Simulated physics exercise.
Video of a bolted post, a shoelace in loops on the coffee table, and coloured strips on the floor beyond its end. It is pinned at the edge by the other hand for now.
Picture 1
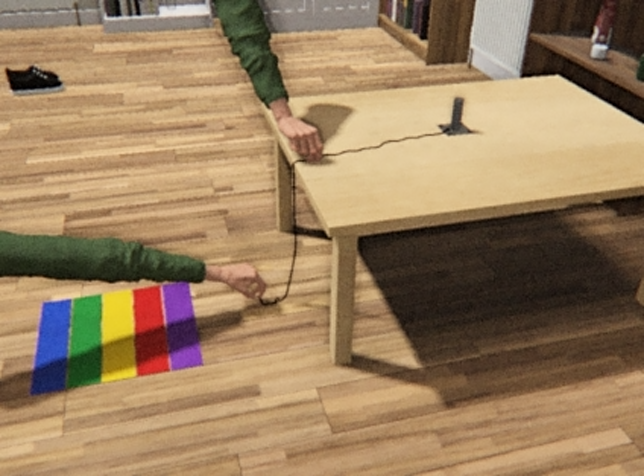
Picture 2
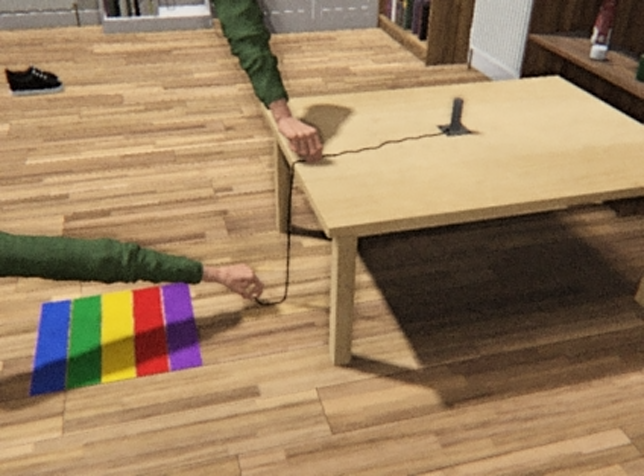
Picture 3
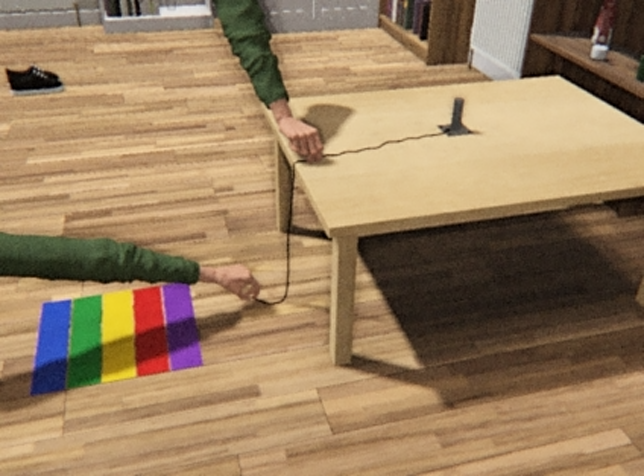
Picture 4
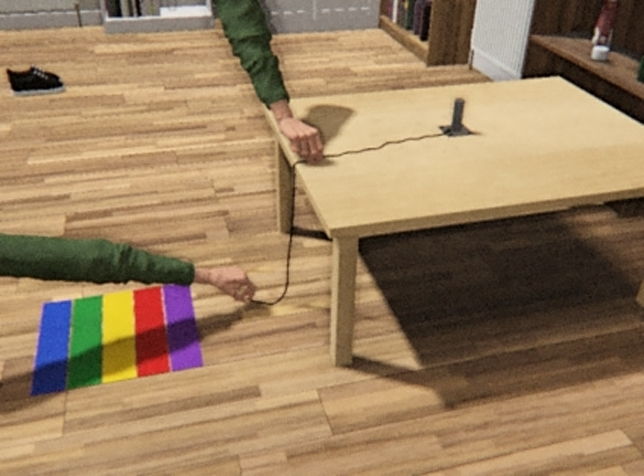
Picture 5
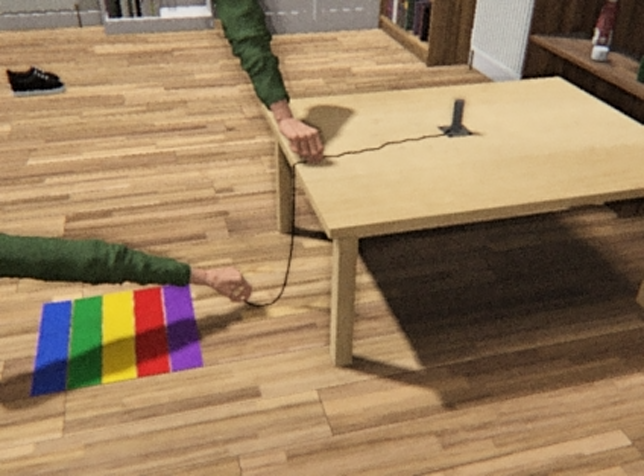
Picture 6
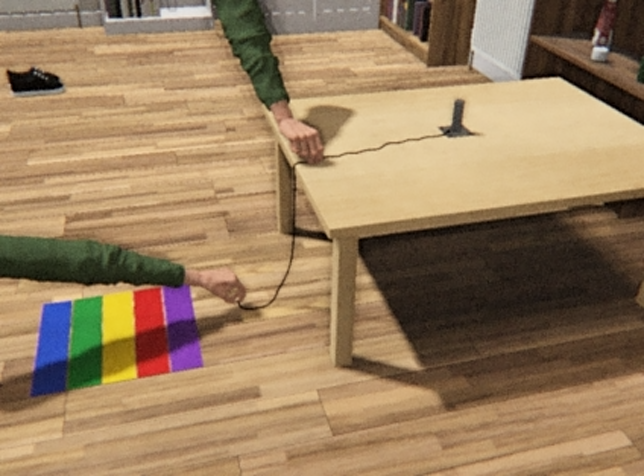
A hand slowly pulls a dark cord slightly left while another pins it on the table.
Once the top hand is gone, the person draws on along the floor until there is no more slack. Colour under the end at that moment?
Red.
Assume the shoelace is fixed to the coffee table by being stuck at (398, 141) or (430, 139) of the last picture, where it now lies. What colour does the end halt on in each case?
In order: Red, then red.
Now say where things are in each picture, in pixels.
End (257, 296); purple (185, 350); red (152, 356); yellow (119, 361); green (84, 367); blue (50, 373), in the first picture.
End (255, 297); shoelace through (428, 136) (381, 146) (324, 156) (291, 190) (289, 243) (286, 294), in the second picture.
End (252, 297), in the third picture.
End (247, 299); shoelace through (430, 136) (382, 146) (325, 156) (294, 190) (290, 243) (284, 294), in the fourth picture.
End (243, 300), in the fifth picture.
End (238, 301); shoelace through (430, 137) (382, 147) (325, 157) (295, 191) (293, 243) (276, 294), in the sixth picture.
A little later, end near (201, 306); short of the strips.
Next, end near (166, 312); over purple.
When it is tight, end near (145, 315); over red. It gets as far as the red strip.
